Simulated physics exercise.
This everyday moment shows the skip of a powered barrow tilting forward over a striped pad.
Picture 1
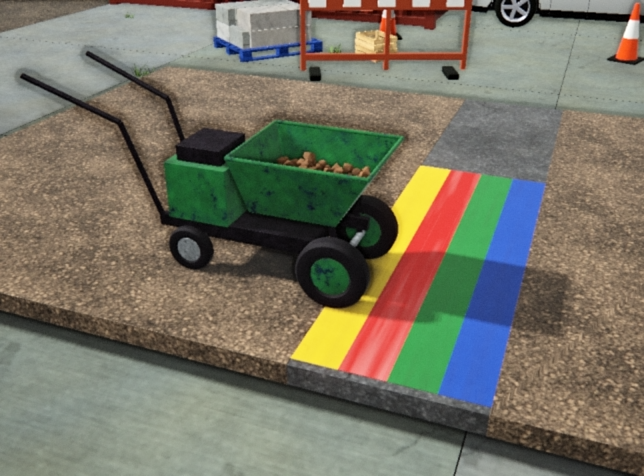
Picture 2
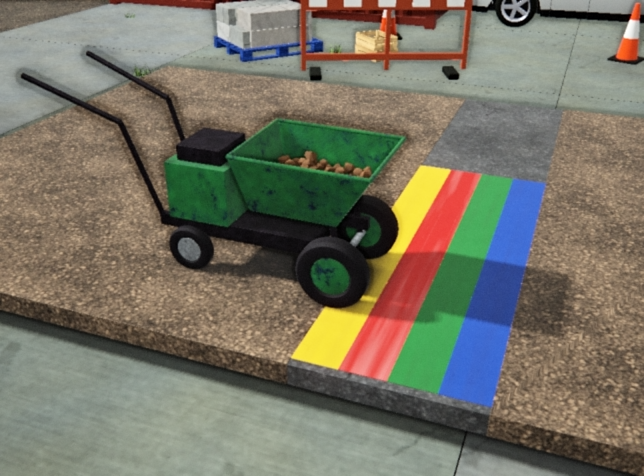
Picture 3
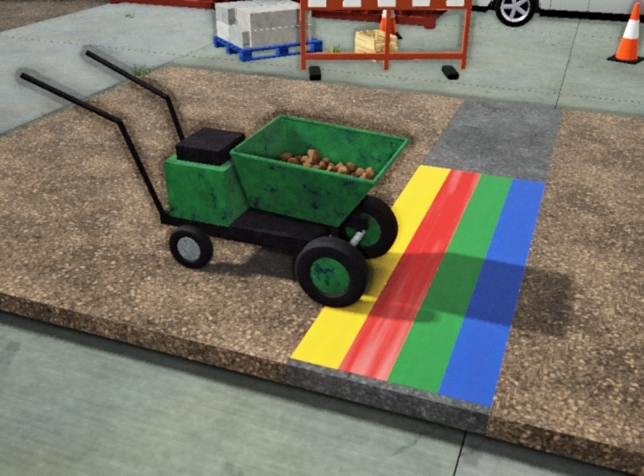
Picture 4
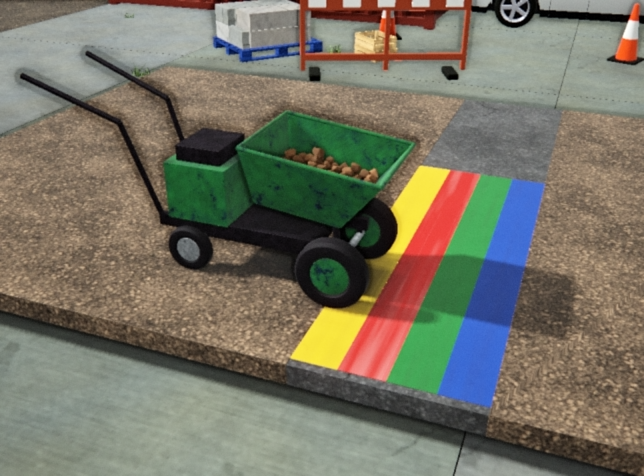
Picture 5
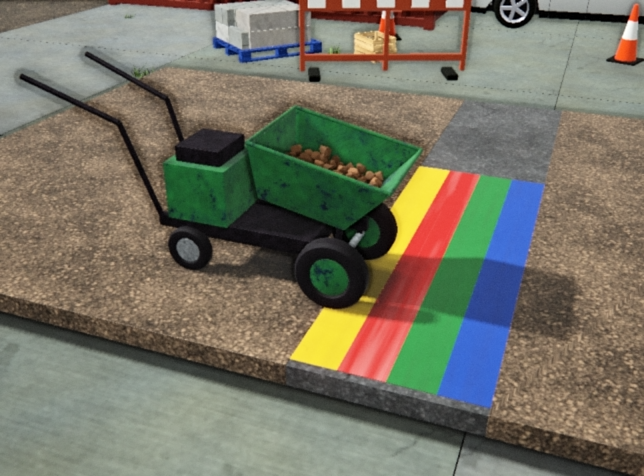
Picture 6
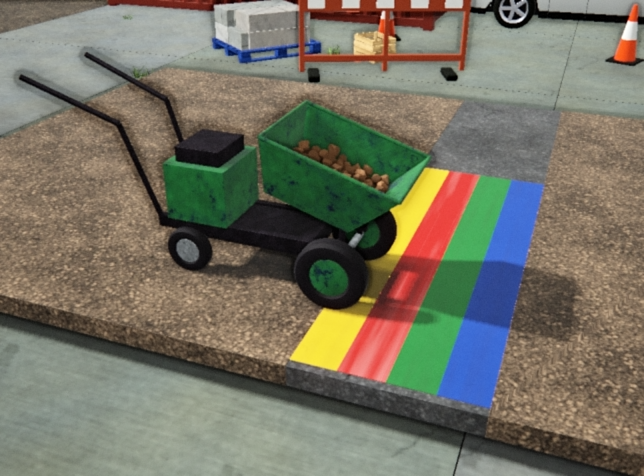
A green powered barrow loaded with brown clods stood still beside a pad striped yellow, red, green and blue, while its skip tilted slowly forward to the right, its front lip lowering toward the stripes.
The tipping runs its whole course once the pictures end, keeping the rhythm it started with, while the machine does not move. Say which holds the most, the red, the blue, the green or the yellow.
I would say the blue one.
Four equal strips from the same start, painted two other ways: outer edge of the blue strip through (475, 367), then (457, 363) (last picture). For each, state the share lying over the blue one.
First 50 in a hundred, then 30 in a hundred.
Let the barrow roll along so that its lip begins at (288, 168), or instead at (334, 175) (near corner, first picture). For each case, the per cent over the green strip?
20 and 60 in a hundred, in that order.
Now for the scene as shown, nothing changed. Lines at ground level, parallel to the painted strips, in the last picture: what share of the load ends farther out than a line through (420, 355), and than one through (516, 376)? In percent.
Close to 80 per cent, then close to 0 per cent.
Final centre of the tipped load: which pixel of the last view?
The centre comes to rest near (482, 304).
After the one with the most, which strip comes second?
Just behind the leader sits the green one.
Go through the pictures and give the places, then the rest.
The first frame shows lip of the skip (368, 181), level; top of the load (304, 178), clay clods; yellow strip (335, 330); red strip (380, 340); green strip (427, 351); blue strip (476, 362).
The second frame shows lip of the skip (370, 181), level; top of the load (305, 177).
The third frame shows lip of the skip (375, 183), tipped barely; top of the load (308, 176).
The fourth frame shows lip of the skip (381, 188), tipped a little; top of the load (303, 172).
The fifth frame shows lip of the skip (390, 195), tipped a little; top of the load (309, 170).
The sixth frame shows lip of the skip (400, 203), tipped clearly; top of the load (302, 164); yellow strip (334, 331); red strip (379, 341); green strip (426, 352); blue strip (475, 363).
Just after the last frame, skip tipped steeply; every one in the skip.
A moment on, skip tipped right over; almost all in the skip; just a few over the green strip; just a few over the blue strip.
Further on, skip tipped right over; roughly a quarter in the skip; roughly a quarter over the green strip; roughly half over the blue strip; about a tenth off the paint.
When it is over, skip tipped right over; roughly a quarter in the skip; not one over the yellow strip; not one over the red strip; roughly a quarter over the green strip; roughly half over the blue strip; about a tenth off the paint.
